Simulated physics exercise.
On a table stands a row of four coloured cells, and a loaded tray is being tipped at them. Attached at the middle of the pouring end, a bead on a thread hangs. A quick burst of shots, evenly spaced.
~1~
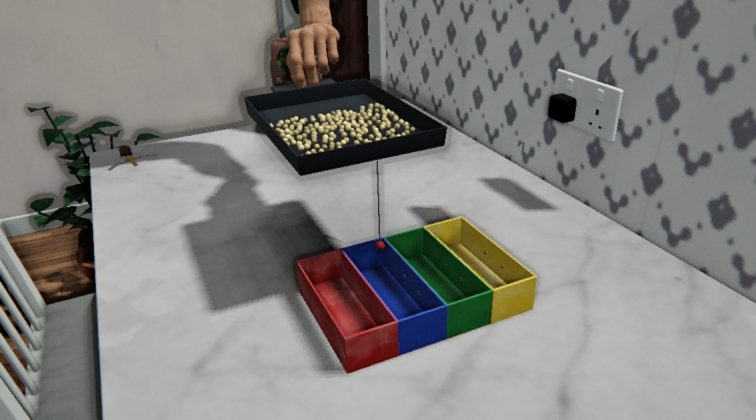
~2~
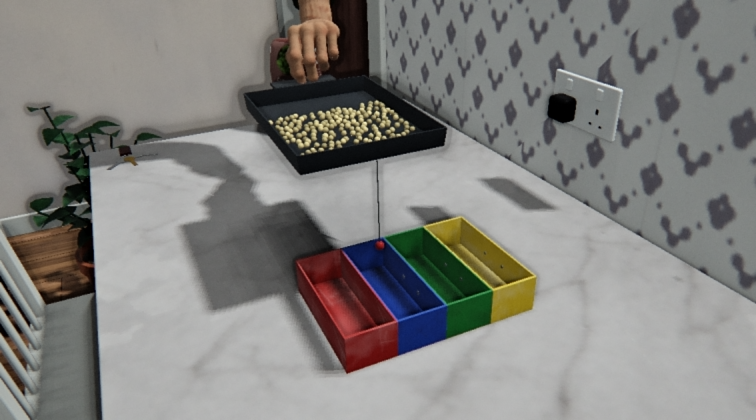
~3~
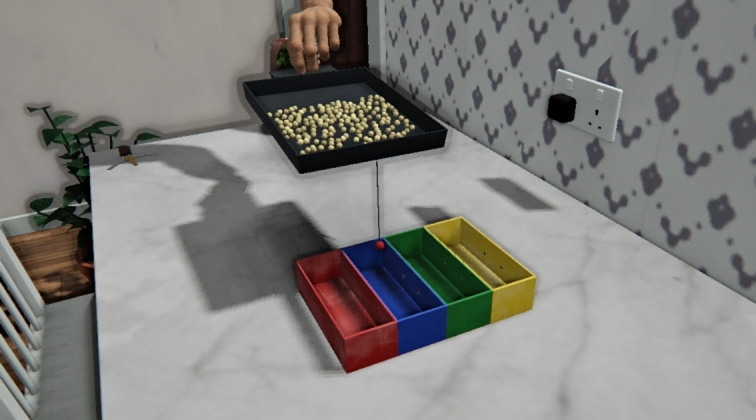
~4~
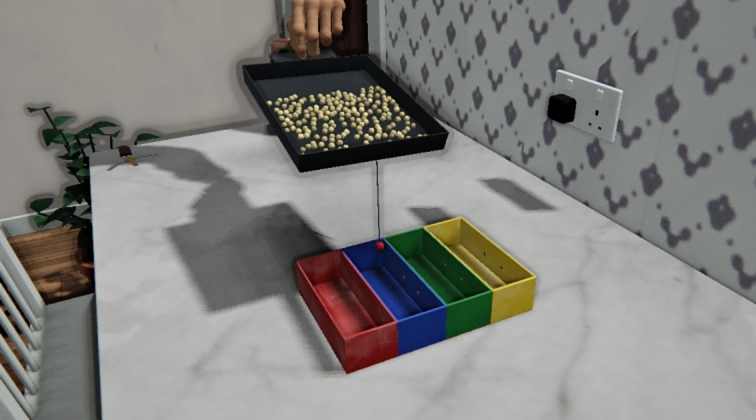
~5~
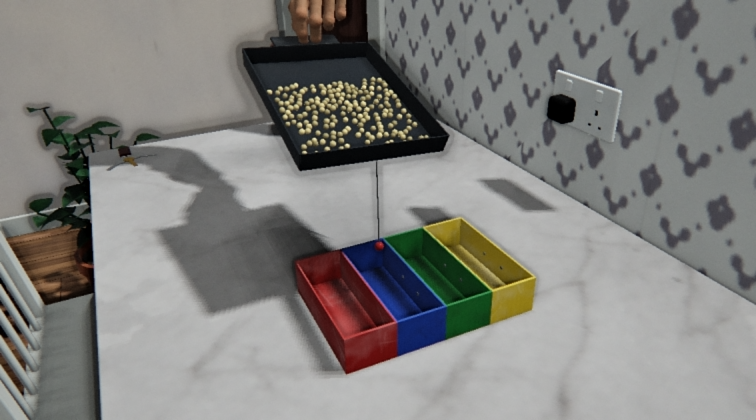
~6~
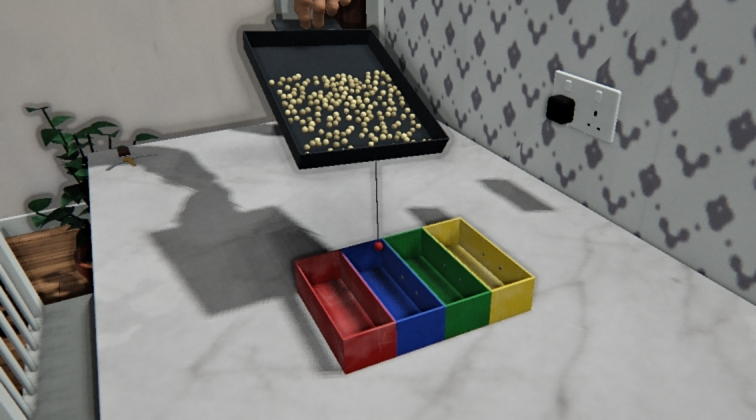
A black tray of pale, round beans is held by a hand above a marbled table, seen from slightly above beside a patterned wall with a socket. Below it sit red, blue, green and yellow cells, left to right, near a small red bead on a dark thread. The hand steadily raises the tray's far end, the beans shift and spread slightly, and the camera stays still.
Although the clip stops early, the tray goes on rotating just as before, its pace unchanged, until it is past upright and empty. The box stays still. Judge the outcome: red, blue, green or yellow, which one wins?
The green compartment wins.
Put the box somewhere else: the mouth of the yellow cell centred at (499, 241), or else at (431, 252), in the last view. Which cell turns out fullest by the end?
Try one goes to the green one; try two goes to that yellow cell.
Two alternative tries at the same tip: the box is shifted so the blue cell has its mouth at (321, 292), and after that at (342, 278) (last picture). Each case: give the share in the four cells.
Roughly 50 per cent the first time and 90 per cent the second.
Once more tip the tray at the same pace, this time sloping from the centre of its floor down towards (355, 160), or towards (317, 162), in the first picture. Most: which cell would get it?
Case 1 goes to the cell in red, case 2 to that red cell.
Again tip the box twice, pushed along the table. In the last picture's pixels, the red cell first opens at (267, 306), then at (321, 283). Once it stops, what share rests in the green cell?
In order: 10 percent and 40 percent.
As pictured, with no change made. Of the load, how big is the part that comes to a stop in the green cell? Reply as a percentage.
Near 50 %.
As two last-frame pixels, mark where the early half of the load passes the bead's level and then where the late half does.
The early half goes through (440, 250), the late half through (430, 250).
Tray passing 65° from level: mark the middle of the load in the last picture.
Close to (398, 143).
Just after the last frame, tray tipped steeply; almost all on the tray; just a few in the blue cell; just a few falling or outside the box.
A moment on, tray tipped past a quarter turn; almost all on the tray; just a few in the green cell; just a few in the blue cell; just a few in the yellow cell; just a few falling or outside the box.
Further on, tray tipped past a quarter turn; roughly half in the green cell; roughly a quarter in the yellow cell; roughly a quarter in the blue cell; just a few in the red cell; just a few falling or outside the box.
When it is over, tray tipped past a quarter turn; roughly half in the green cell; roughly a quarter in the yellow cell; roughly a quarter in the blue cell; just a few in the red cell; just a few outside the box.
